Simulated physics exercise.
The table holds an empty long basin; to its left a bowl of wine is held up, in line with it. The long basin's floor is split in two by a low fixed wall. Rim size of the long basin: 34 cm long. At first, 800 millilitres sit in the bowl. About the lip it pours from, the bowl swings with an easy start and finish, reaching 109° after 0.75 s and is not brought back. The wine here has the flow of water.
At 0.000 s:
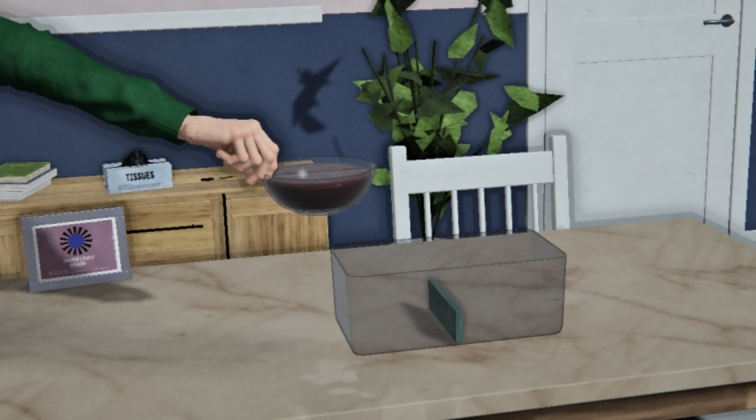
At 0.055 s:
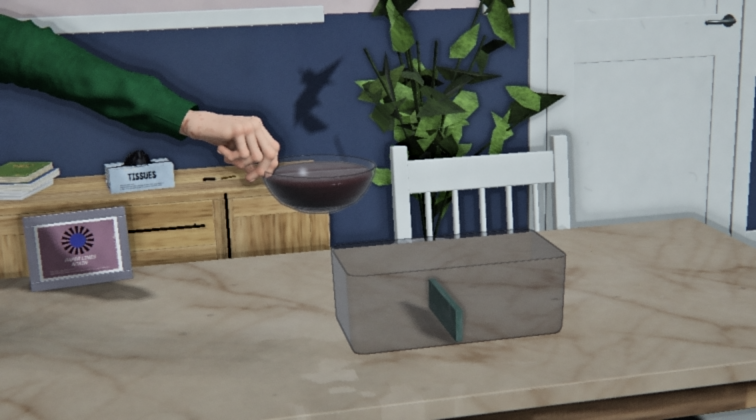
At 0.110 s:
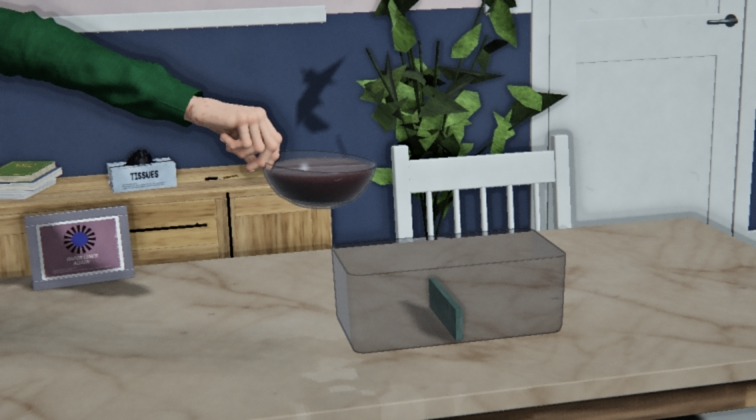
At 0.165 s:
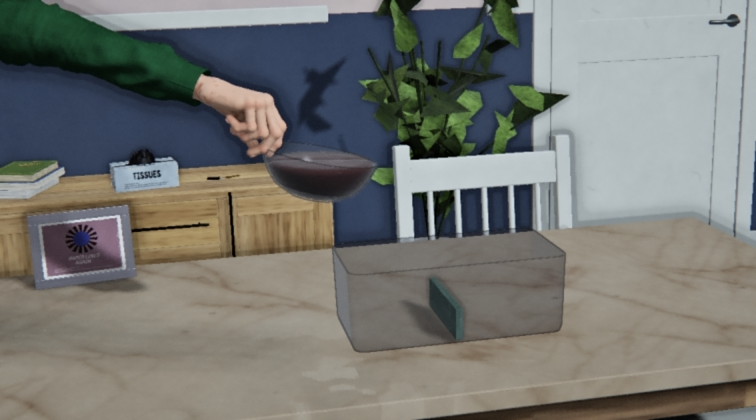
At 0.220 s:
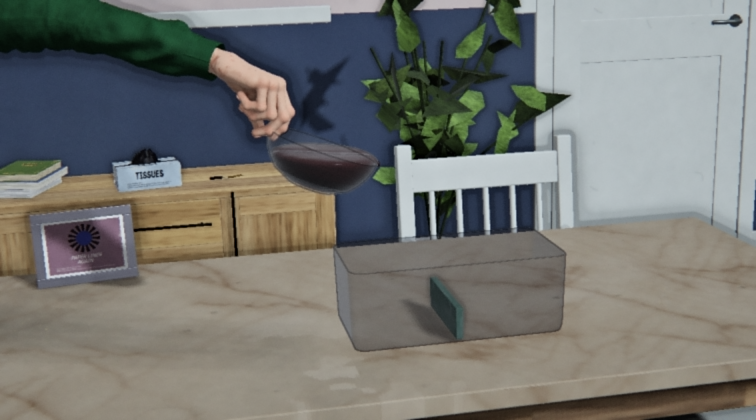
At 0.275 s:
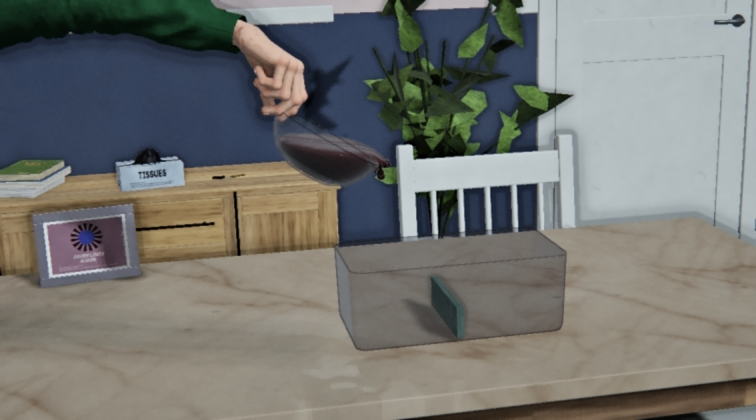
In a dining room with a dark blue wall and white door, seen from slightly above a marbled table, a leafy plant and white chair stand behind. A green-sleeved arm at left holds a clear bowl of dark red wine above and left of a see-through grey basin with a teal divider. The hand rises, tilting the bowl rightward until a little wine passes its lip, while the camera drifts slightly.
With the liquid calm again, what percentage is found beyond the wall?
Beyond the wall there is roughly 75 percent.
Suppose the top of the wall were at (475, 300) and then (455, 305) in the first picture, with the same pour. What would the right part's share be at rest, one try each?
I'd put it at about 20 per cent for the first and about 60 per cent for the second.
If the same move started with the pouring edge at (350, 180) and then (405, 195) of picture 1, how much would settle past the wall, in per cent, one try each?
Respectively about 30 and 80 percent.
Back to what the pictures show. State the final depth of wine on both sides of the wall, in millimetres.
Depths: Left near 8 mm, right near 22 mm.
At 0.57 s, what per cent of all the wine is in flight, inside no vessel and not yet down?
Share: Roughly 66 per cent.
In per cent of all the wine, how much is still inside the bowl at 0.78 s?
0 in a hundred, give or take.
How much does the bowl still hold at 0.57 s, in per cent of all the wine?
10 %.
By 0.57 s the tilt is 94° and 10 per cent is still to pour, 10 is left of the wall and 15 right of it.
By 0.78 s the tilt is 109° and 0 per cent is still to pour, 16 is left of the wall and 81 right of it.
By 1.01 s the tilt is 109° and 0 per cent is still to pour, 23 is left of the wall and 75 right of it.
By 1.25 s the tilt is 109° and 0 per cent is still to pour, 23 is left of the wall and 75 right of it.
At rest 23 per cent lies left of the wall, 75 right of it and 2 outside.
